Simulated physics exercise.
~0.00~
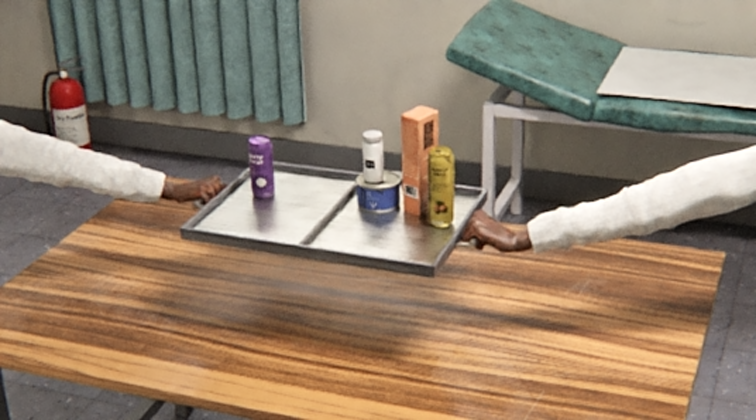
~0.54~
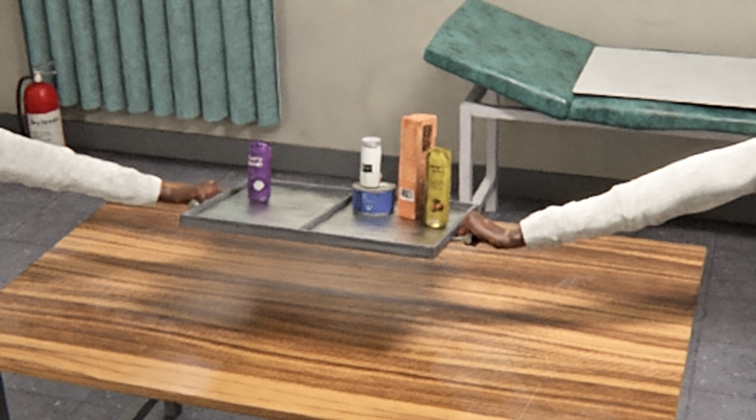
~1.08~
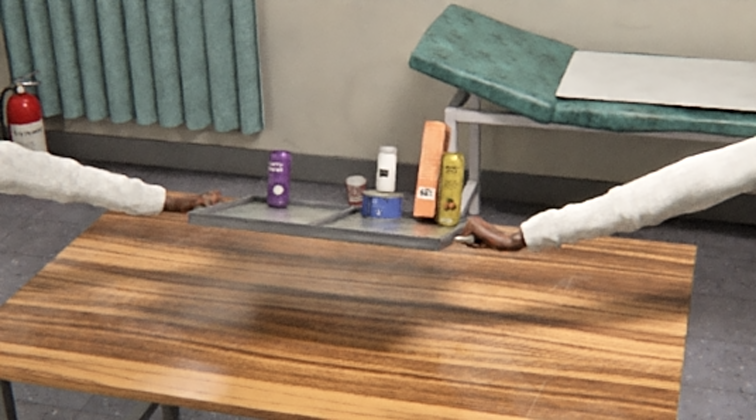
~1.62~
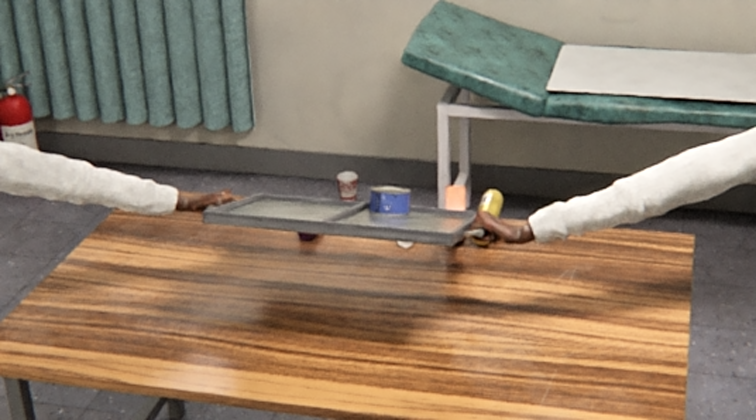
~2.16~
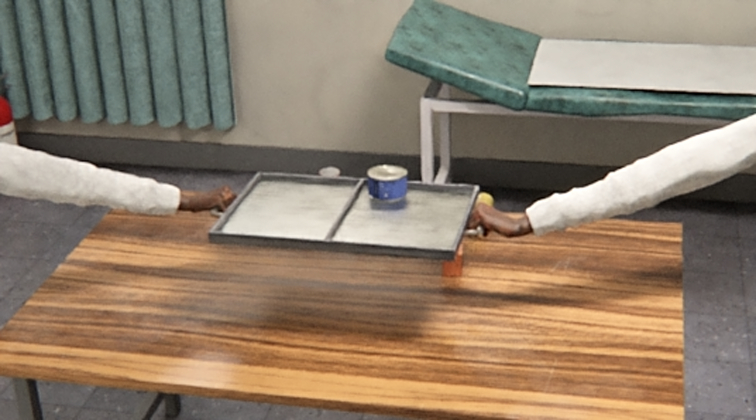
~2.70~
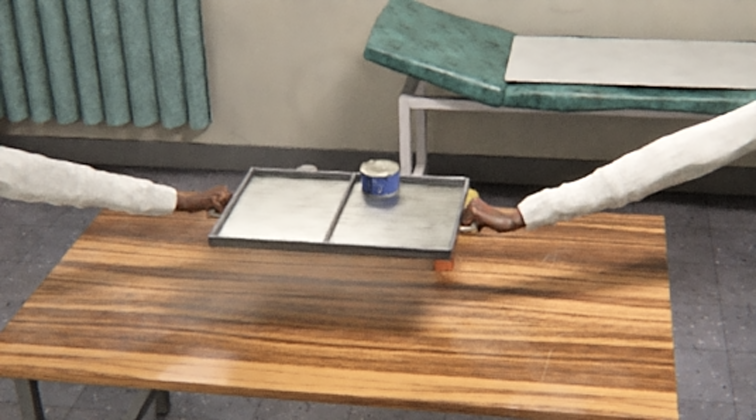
The video shows two hands holding a divided metal tray of containers above a wooden table and tipping its far edge down, so the purple and yellow cans, orange carton and white shaker fall off the far side, before it levels with only the blue tub aboard.
